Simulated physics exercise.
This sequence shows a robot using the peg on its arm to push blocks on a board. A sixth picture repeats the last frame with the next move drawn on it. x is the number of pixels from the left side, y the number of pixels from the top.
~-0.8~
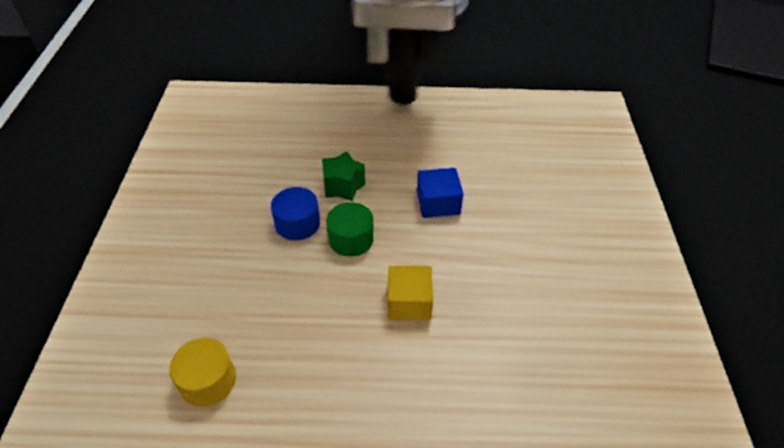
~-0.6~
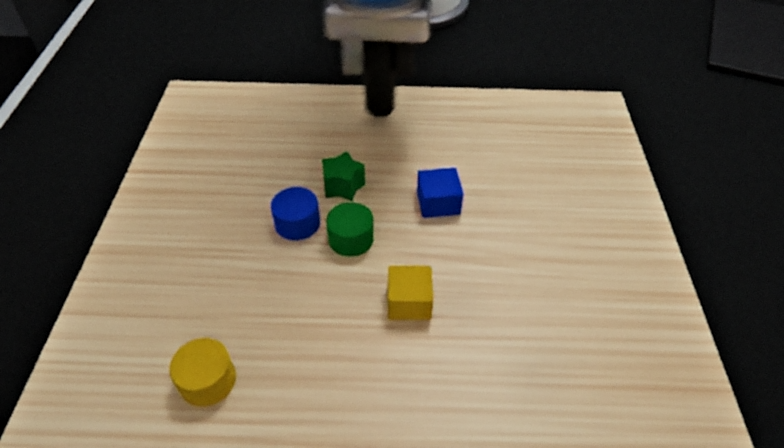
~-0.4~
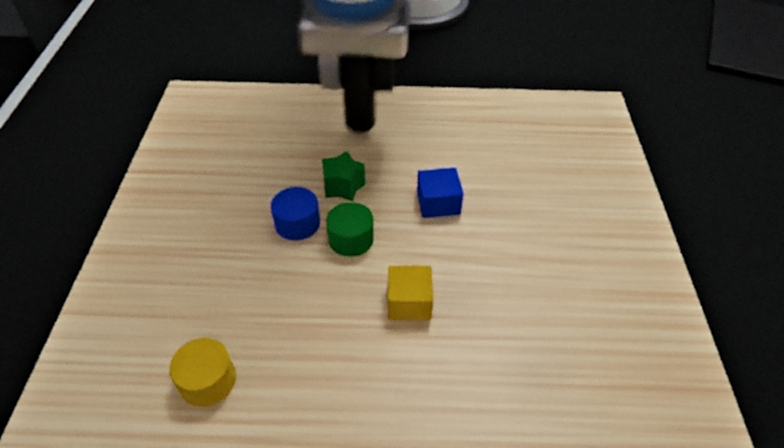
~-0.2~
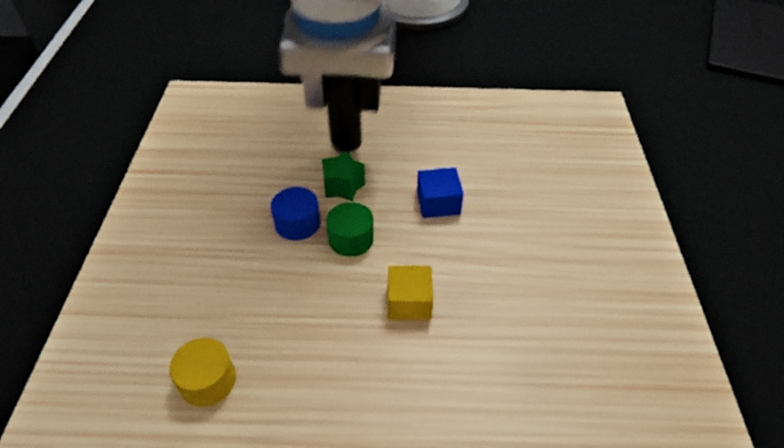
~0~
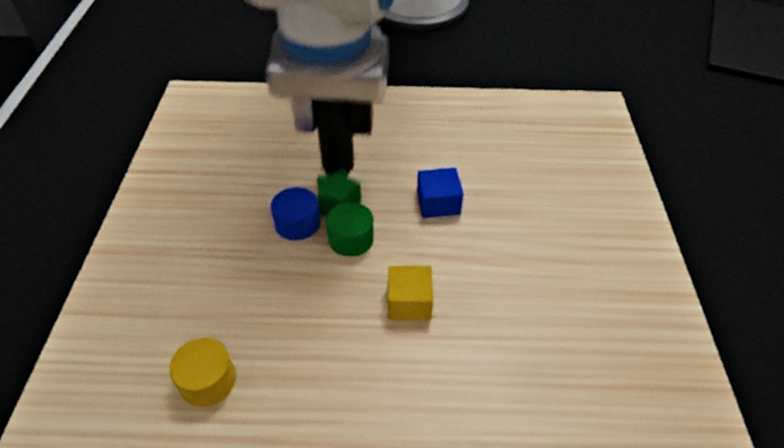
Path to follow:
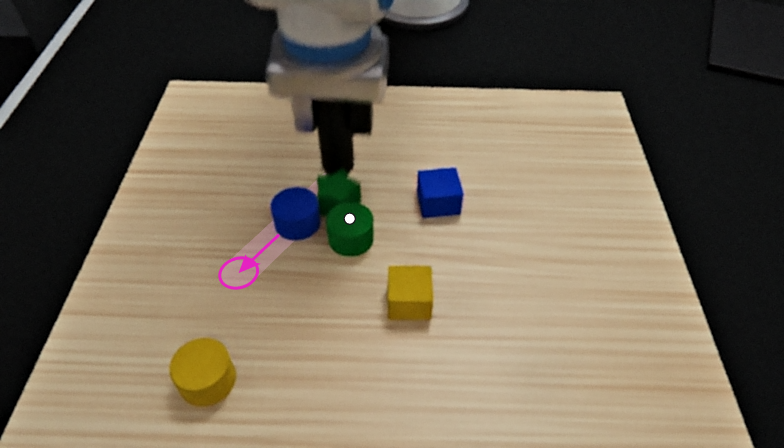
The clip opens on a wooden board holding blue, green and yellow blocks, with a robot arm's dark peg at the far edge. The peg moves left and toward the viewer until it reaches the green star, then nudges it slightly nearer the green disc while the other blocks stay still.
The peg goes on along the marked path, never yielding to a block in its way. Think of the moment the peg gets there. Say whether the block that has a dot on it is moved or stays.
Its place changes.
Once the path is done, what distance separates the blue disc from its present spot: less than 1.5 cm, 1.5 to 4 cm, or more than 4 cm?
I'd go with over 4 cm for this block.
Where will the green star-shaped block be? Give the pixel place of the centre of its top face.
The middle of the upper face of the green star-shaped block will lie at about (333, 201) in the picture.
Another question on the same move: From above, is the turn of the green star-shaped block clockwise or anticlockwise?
Twists anticlockwise.
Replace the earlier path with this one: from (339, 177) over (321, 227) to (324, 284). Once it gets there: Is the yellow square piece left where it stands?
I'd say no.
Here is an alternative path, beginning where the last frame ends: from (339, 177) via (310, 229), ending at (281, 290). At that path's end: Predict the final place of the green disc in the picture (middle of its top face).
In the picture, that point is around (366, 251).
The line goes from (339, 177) directly to (239, 273); the dot is on the green disc.
On the path given first. One third of the way, peg at (307, 195); blue disc at (283, 214); green star-shaped block at (334, 200), turned 35° anticlockwise; green disc at (354, 229).
Two thirds of the way, peg at (273, 226); blue disc at (252, 251); green star-shaped block at (333, 201), turned 45° anticlockwise; green disc at (354, 229).
At the end, peg at (235, 261); blue disc at (227, 291); green star-shaped block at (333, 201), turned 45° anticlockwise; green disc at (354, 229).
